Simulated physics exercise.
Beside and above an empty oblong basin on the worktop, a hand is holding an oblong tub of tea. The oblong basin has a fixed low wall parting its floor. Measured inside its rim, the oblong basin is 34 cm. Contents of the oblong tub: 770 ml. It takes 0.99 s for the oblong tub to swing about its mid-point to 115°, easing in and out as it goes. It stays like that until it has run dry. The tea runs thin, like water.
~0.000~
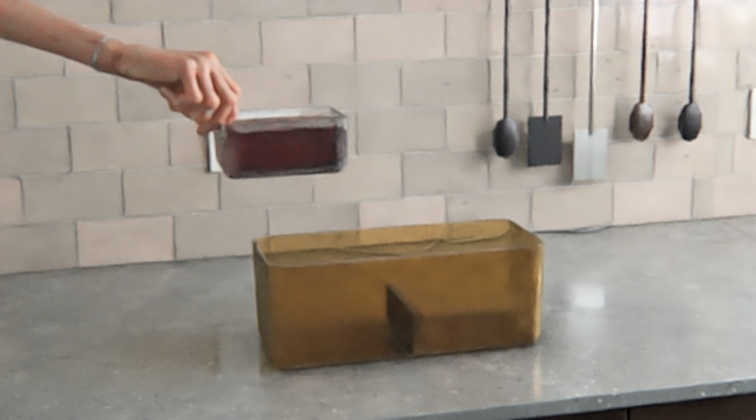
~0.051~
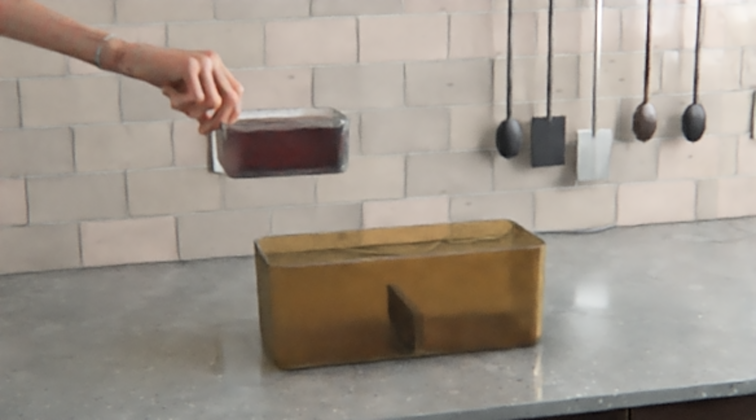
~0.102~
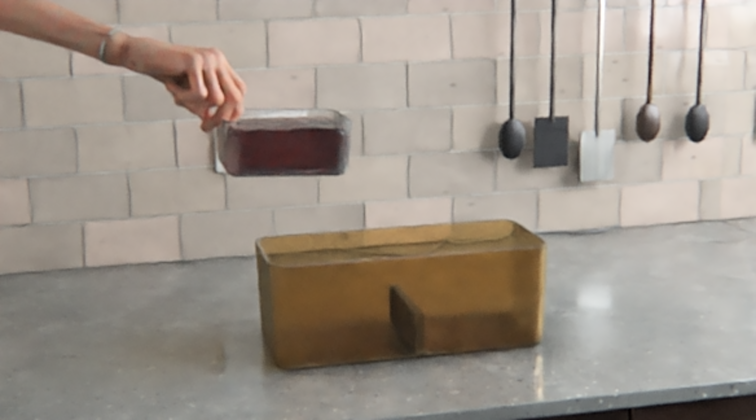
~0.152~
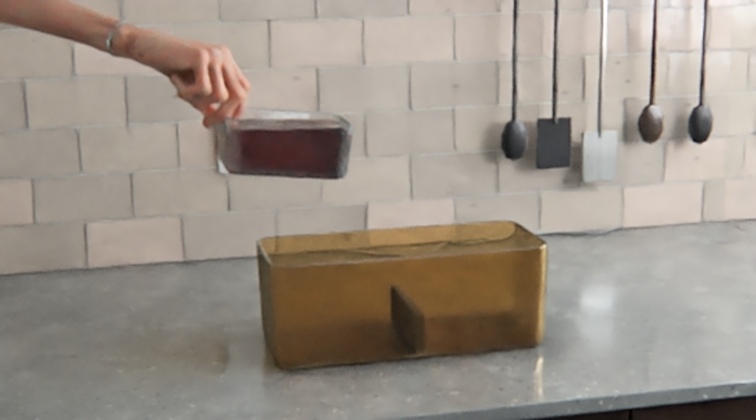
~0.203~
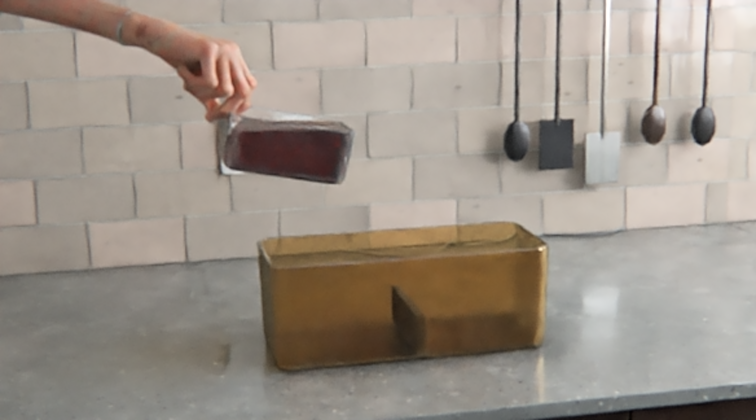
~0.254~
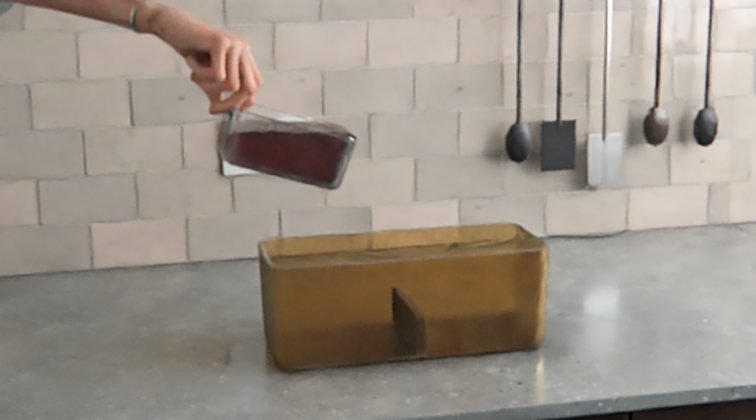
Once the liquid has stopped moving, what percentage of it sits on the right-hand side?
About 44 per cent.
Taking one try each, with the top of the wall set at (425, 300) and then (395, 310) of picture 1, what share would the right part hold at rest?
The first try gives 10 percent and the second 60 percent.
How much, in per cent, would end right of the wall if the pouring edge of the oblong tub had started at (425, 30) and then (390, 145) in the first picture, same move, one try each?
In order, 70 and 80 per cent.
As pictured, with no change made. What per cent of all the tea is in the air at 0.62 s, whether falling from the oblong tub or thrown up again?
About 42 per cent.
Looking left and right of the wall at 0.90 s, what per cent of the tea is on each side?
Lab note: Left near 46, right near 44.
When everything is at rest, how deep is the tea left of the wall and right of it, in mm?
Left roughly 16 mm; right roughly 16 mm.
After 0.62 s the tilt is 81° and 21 per cent is still to pour, 10 is left of the wall and 25 right of it.
After 0.90 s the tilt is 113° and 2 per cent is still to pour, 45 is left of the wall and 43 right of it.
After 1.18 s the tilt is 115° and 0 per cent is still to pour, 51 is left of the wall and 44 right of it.
After 1.49 s the tilt is 115° and 0 per cent is still to pour, 50 is left of the wall and 44 right of it.
In the end 50 per cent lies left of the wall, 44 right of it and 6 outside.
